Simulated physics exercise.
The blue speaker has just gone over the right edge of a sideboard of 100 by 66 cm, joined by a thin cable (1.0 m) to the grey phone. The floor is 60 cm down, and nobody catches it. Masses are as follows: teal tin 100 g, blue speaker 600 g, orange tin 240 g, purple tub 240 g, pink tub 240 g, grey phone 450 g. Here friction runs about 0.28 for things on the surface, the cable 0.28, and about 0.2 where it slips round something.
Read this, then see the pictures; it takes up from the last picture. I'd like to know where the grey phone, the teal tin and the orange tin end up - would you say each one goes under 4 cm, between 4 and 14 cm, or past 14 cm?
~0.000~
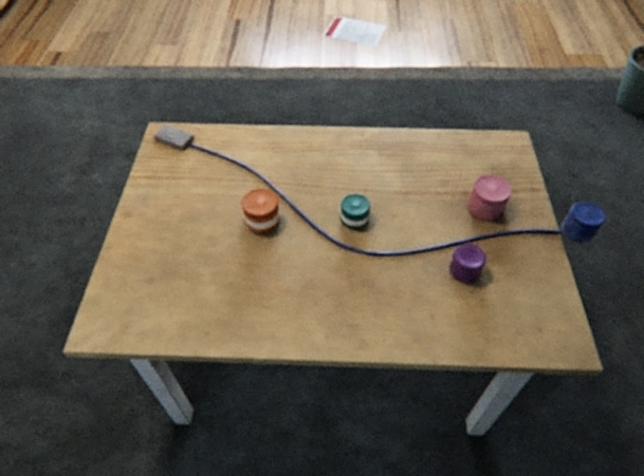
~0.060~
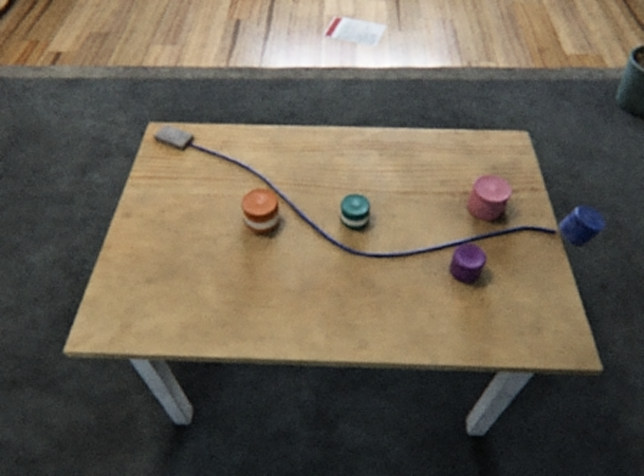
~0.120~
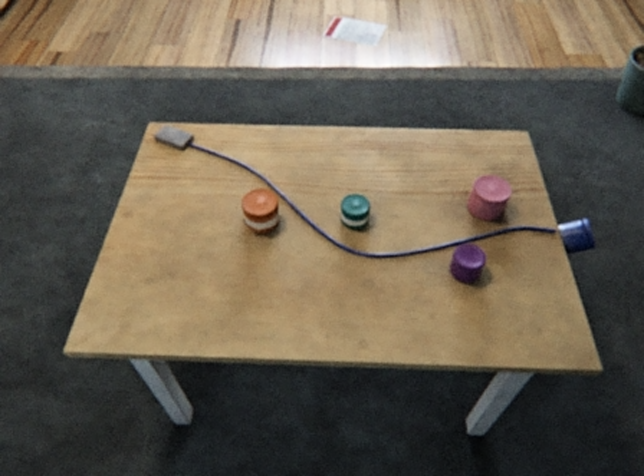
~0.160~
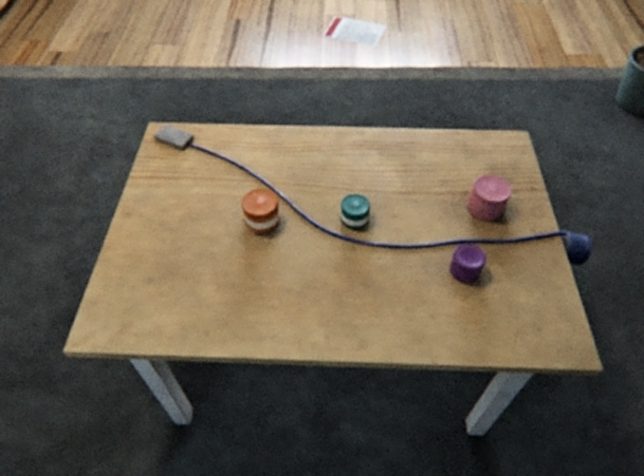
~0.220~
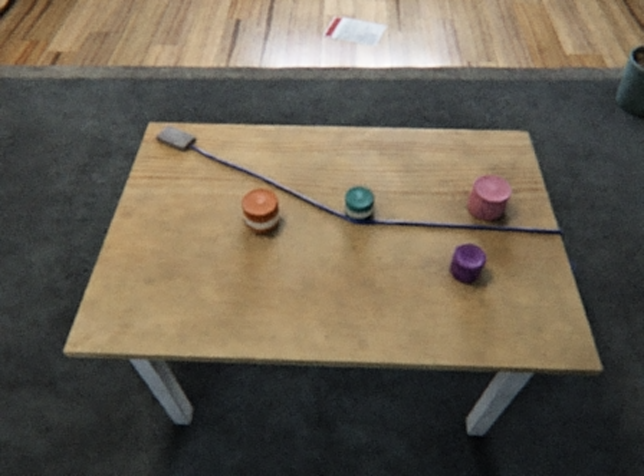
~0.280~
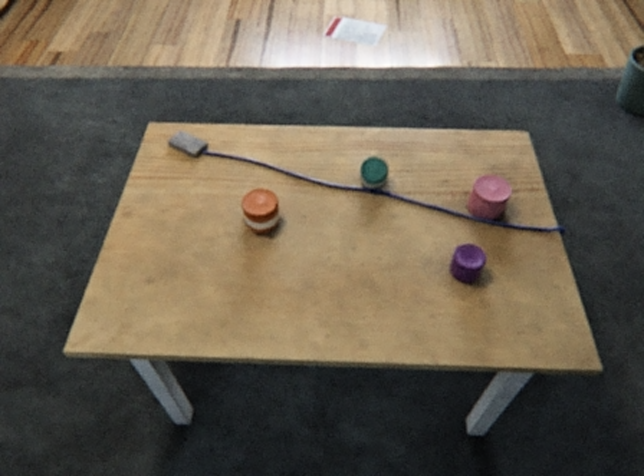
I'd say the grey phone goes past 14 cm, the teal tin goes past 14 cm, the orange tin goes under 4 cm.
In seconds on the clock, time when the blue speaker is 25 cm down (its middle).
Near 0.38 seconds.
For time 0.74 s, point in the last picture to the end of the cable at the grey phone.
In the last view it is close to (385, 205).
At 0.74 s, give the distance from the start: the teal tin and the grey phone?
About: Teal tin off the top, grey phone 50 cm.
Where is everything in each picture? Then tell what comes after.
The first frame shows grey phone (173, 135); teal tin (356, 204); orange tin (260, 201); cable runs through (515, 232) (433, 248) (339, 243) (282, 195) (227, 158).
The second frame shows blue speaker (587, 217); cable runs through (512, 230) (338, 244) (227, 158).
The third frame shows blue speaker (576, 237); cable runs through (512, 229) (338, 244) (227, 158).
The fourth frame shows blue speaker (570, 248); cable runs through (528, 238) (346, 238) (226, 159).
The fifth frame shows teal tin (360, 196); grey phone (175, 136); blue speaker (555, 268); cable runs through (552, 232) (226, 163).
The sixth frame shows grey phone (187, 142); teal tin (375, 164); orange tin (260, 201); cable runs through (397, 197) (317, 182) (246, 159).
At 0.5 s, the cable's tail end at (285, 175); teal tin over the edge, grey phone 27 cm off its start, blue speaker over the edge.
At 0.7 s, the cable's tail end at (385, 205); teal tin over the edge, grey phone 52 cm off its start, blue speaker over the edge.
At 1.0 s, the cable's tail end at (443, 221); teal tin over the edge, grey phone 66 cm off its start at (423, 211), blue speaker over the edge.
At 1.2 s, the cable's tail end at (450, 224); teal tin over the edge, grey phone 67 cm off its start, blue speaker over the edge.
At 2.4 s, the cable's tail end at (450, 224); teal tin over the edge, grey phone 67 cm off its start at (430, 213), orange tin 0 cm off its start at (260, 201), blue speaker over the edge.
